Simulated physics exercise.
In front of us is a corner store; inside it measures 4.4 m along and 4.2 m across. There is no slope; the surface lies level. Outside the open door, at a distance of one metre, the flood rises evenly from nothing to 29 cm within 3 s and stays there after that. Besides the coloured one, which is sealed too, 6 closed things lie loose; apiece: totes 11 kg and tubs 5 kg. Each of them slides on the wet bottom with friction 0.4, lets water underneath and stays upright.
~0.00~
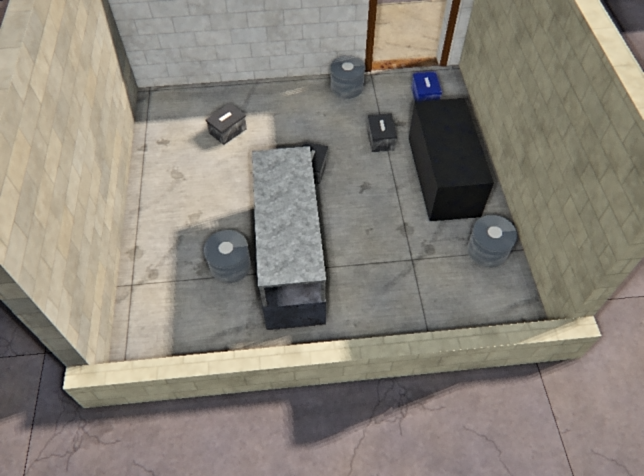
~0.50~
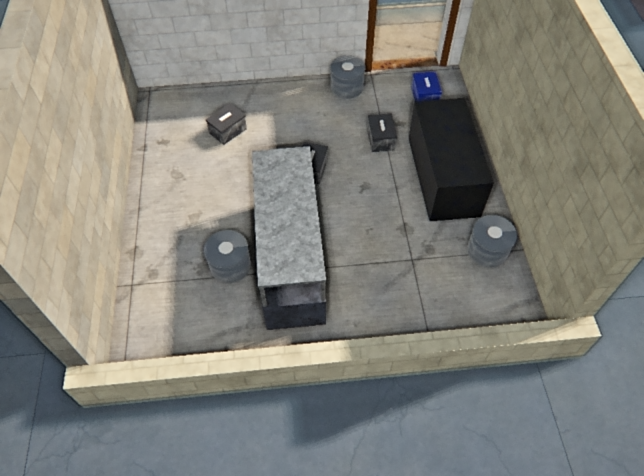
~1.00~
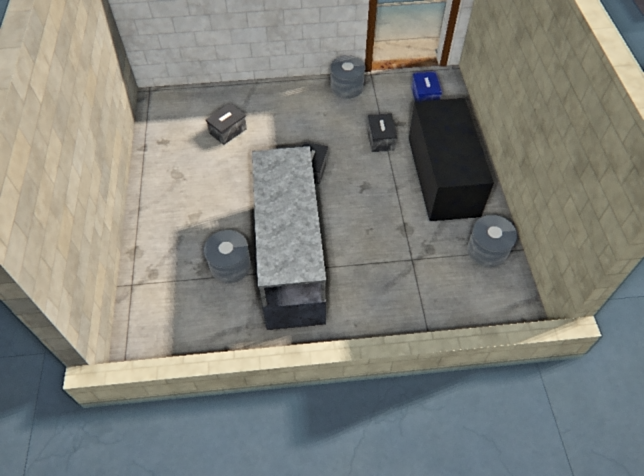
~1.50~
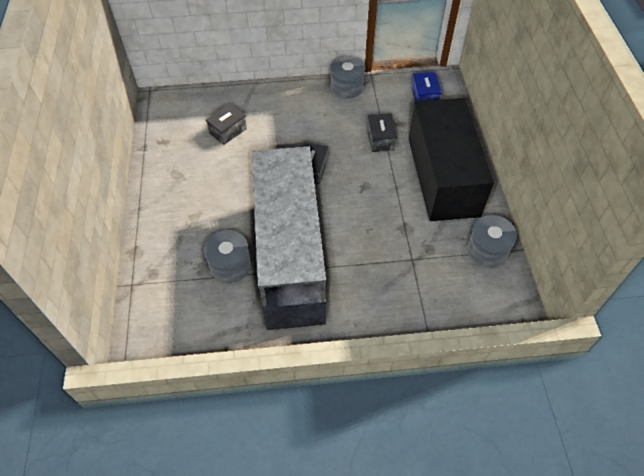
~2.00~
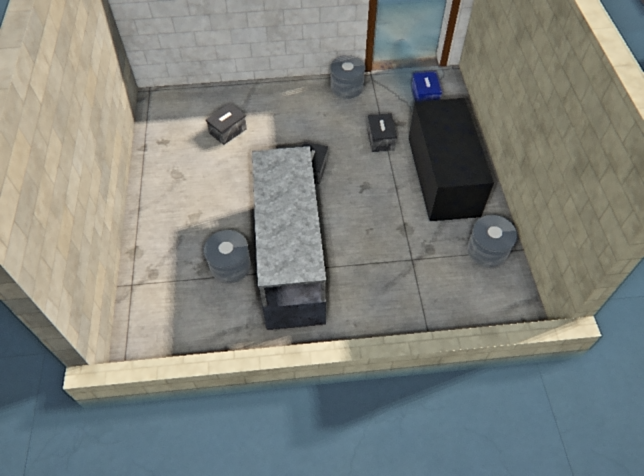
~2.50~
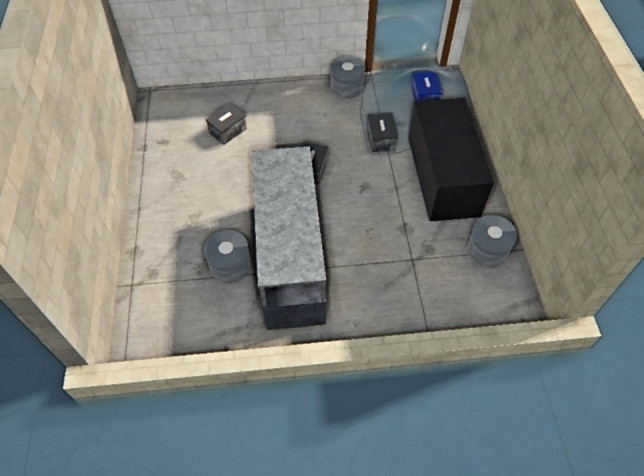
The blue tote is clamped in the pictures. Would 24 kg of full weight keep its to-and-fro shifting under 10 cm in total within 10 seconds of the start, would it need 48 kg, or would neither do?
Extra weight is needed.
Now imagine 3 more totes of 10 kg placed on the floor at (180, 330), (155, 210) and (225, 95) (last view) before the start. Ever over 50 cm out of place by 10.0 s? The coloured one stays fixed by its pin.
In turn: Beyond it, beyond it, within it.
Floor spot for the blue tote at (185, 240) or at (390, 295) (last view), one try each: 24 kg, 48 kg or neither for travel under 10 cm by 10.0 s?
Respectively, the light option succeeds and the heavy option is needed.
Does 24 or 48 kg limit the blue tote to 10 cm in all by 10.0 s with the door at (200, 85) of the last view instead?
There even the lighter works.
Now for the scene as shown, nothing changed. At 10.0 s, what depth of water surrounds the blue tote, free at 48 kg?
Something like 13 centimetres.
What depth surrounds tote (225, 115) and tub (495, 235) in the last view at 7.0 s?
Depth approx. 3 cm / 7 cm.
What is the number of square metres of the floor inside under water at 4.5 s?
Around 10.0 m2 of it.
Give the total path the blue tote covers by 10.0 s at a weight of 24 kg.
Some 50 centimetres of travel in total.
After 3.5 s the blue tote would be 28 cm from its start with 24 kg and 0 cm from its start with 48 kg; 9 cm of water round it then.
After 4.5 s the blue tote would be 46 cm from its start with 24 kg and 0 cm from its start with 48 kg; 11 cm of water round it then.
After 7.0 s the blue tote would be 47 cm from its start with 24 kg and 0 cm from its start with 48 kg; 12 cm of water round it then.
After 10.0 s the blue tote would be 47 cm from its start with 24 kg and 0 cm from its start with 48 kg; 13 cm of water round it then.
